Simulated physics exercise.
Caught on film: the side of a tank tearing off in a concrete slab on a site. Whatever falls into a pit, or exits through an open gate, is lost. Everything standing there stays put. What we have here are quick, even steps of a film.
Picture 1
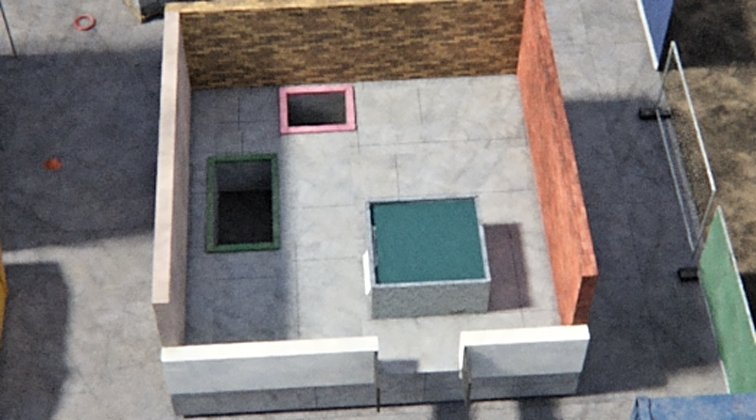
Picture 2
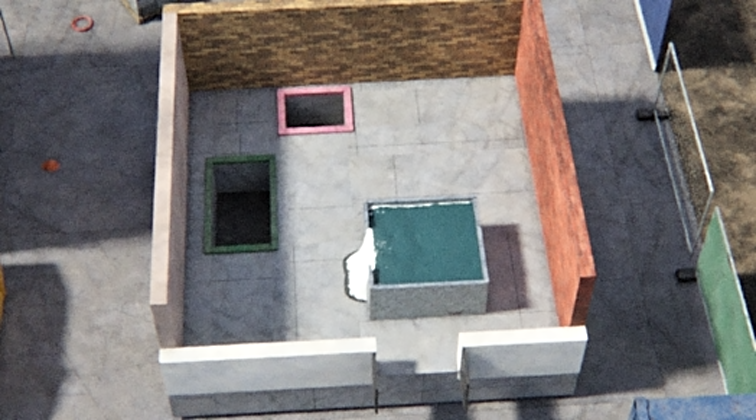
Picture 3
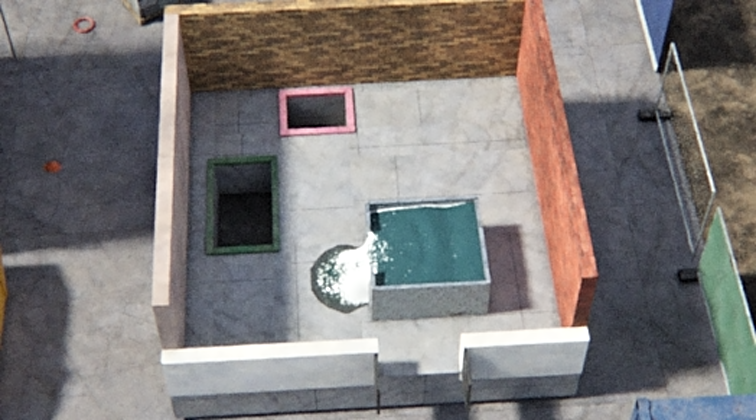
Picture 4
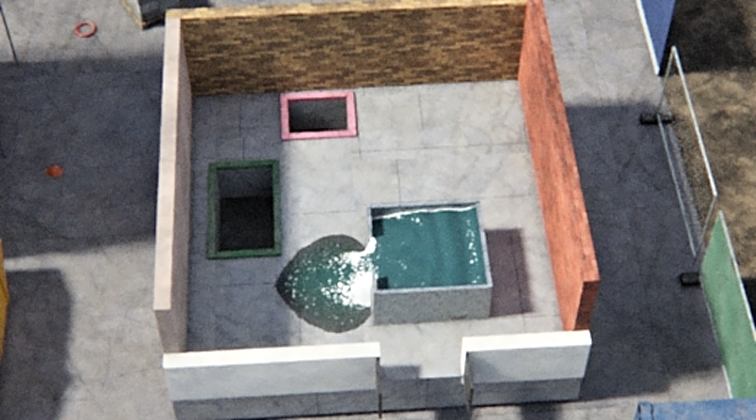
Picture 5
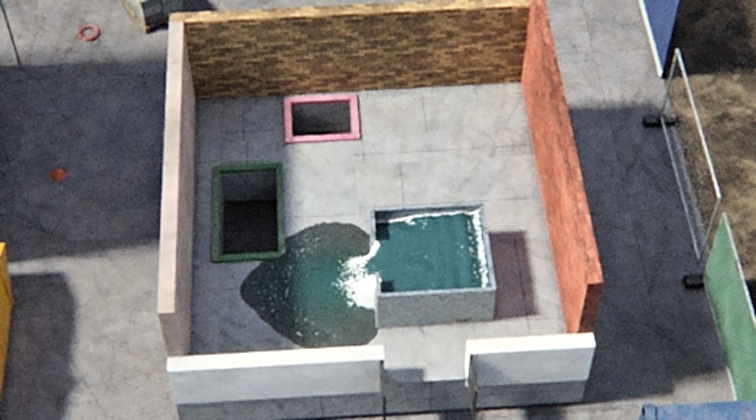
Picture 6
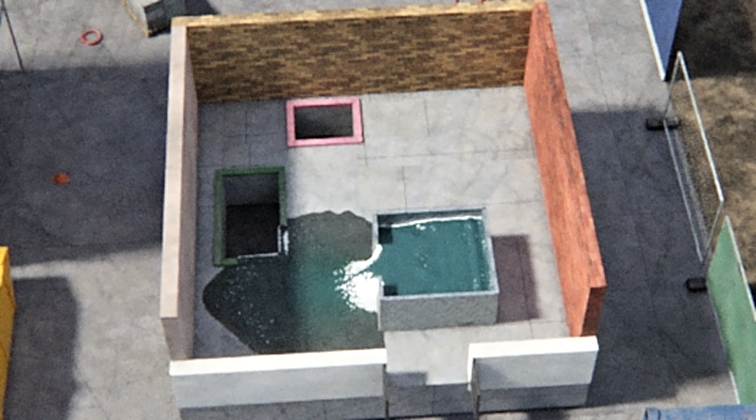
On a walled concrete slab at a site, a tank of green water stands whole and still between two framed openings and a red wall. Its left side tears open and white, foaming water bursts out, then spreads leftward across the floor in a widening dark pool that reaches the green-framed opening.
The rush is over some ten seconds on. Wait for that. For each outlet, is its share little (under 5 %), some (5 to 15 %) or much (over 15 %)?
Shares: The gate gets little; the green pit gets much; the pink pit gets little.
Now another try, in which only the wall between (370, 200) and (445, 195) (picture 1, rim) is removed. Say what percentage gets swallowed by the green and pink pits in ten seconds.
In percent: Green 4, pink 30.
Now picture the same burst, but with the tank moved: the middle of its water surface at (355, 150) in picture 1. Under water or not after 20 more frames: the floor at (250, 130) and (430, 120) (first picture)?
In that order: Awash, not flooded.
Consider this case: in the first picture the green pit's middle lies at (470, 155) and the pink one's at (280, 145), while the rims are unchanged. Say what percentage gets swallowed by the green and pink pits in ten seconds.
Roughly: Green pit 2 %, pink pit 8 %.
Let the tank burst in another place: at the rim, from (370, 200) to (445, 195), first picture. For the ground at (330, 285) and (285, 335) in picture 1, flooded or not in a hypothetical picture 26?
Unsoaked, then unsoaked.
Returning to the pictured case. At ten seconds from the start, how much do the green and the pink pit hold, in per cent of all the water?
32 and 4 per cent respectively.
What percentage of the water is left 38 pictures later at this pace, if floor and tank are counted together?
I'd say around 74 per cent.
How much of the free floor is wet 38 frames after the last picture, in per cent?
Estimated share: Around 55 %.
A moment on, water covers 30 % of the floor; the gate 0 %, the green pit 4 %, the pink pit 0 %.
Next, water covers 30 % of the floor; the gate 0 %, the green pit 8 %, the pink pit 0 %.
Then, water covers 40 % of the floor; the gate 0 %, the green pit 14 %, the pink pit 0 %.
Later, water covers 55 % of the floor; the gate 1 %, the green pit 25 %, the pink pit 1 %.
In the end, water covers 80 % of the floor; the gate 3 %, the green pit 31 %, the pink pit 3 %.
